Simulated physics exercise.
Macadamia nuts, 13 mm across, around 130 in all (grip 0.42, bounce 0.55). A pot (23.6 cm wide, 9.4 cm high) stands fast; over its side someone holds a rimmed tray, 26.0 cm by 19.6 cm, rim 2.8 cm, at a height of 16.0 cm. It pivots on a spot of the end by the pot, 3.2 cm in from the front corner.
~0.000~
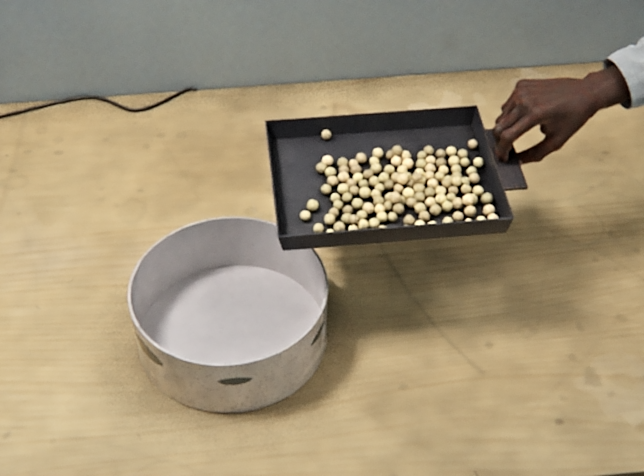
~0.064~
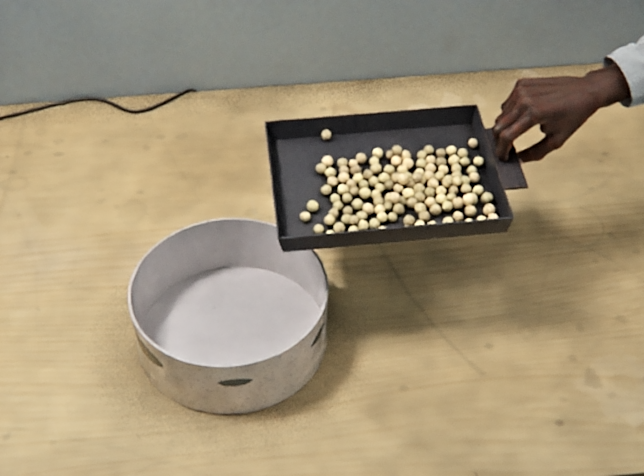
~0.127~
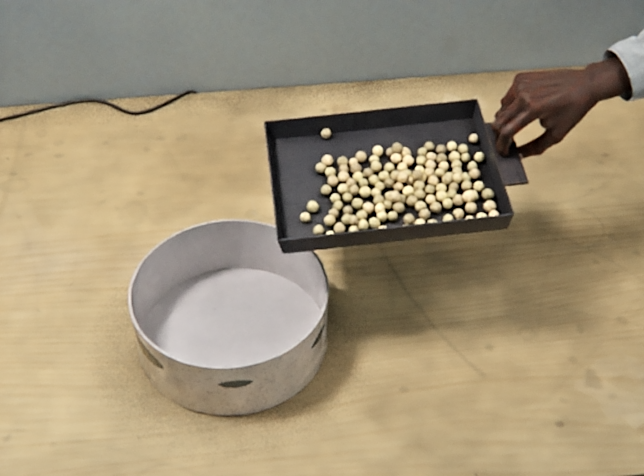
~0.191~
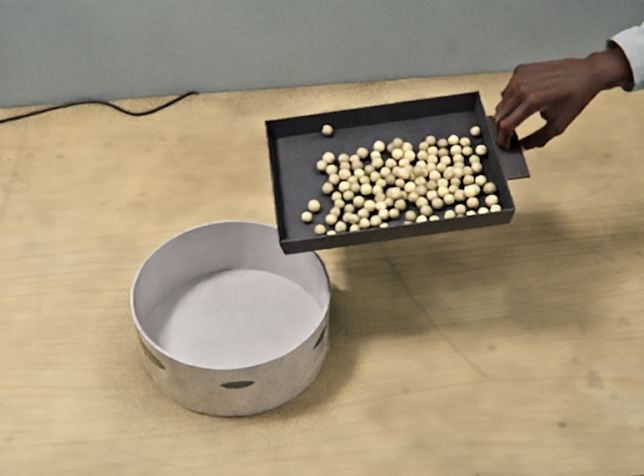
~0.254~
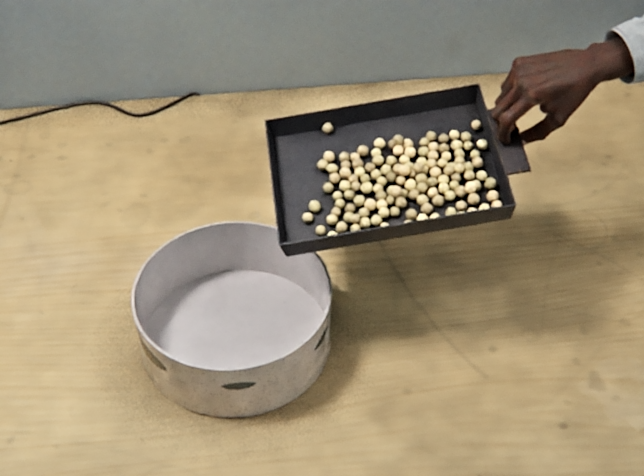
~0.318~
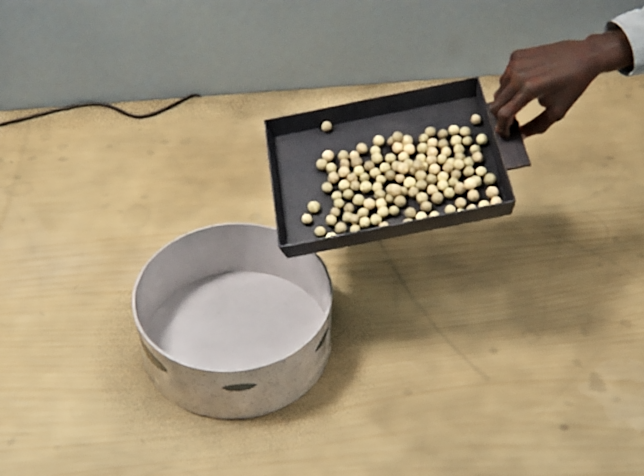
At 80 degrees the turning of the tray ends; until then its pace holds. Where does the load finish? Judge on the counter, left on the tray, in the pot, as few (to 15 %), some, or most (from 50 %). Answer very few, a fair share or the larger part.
Counter very few, tray a fair share, pot the larger part.
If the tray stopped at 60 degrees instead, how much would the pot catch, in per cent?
It would be near 0 per cent.
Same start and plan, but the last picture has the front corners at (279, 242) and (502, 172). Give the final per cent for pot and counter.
Pot 50, counter 0.
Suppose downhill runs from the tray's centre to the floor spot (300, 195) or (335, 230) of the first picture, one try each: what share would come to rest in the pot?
About 0 and 70 per cent.
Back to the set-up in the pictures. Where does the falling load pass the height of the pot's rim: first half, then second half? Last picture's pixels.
First near (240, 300), later near (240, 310).
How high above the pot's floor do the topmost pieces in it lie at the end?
About 2.0 cm.
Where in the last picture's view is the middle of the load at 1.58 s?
Near (310, 188).
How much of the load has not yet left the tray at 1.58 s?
Some 100 per cent of the load.
After 1.08 s, tilt 43 degrees; the tray holds 100 %, the pot 0 %.
After 1.58 s, tilt 65 degrees; the tray holds 100 %, the pot 0 %.
Then, at 2.15 s, tilt 80 degrees; the tray holds 100 %, the pot 0 %.
In the end, at 3.6 s, counter 0 %, tray 30 %, pot 70 %.
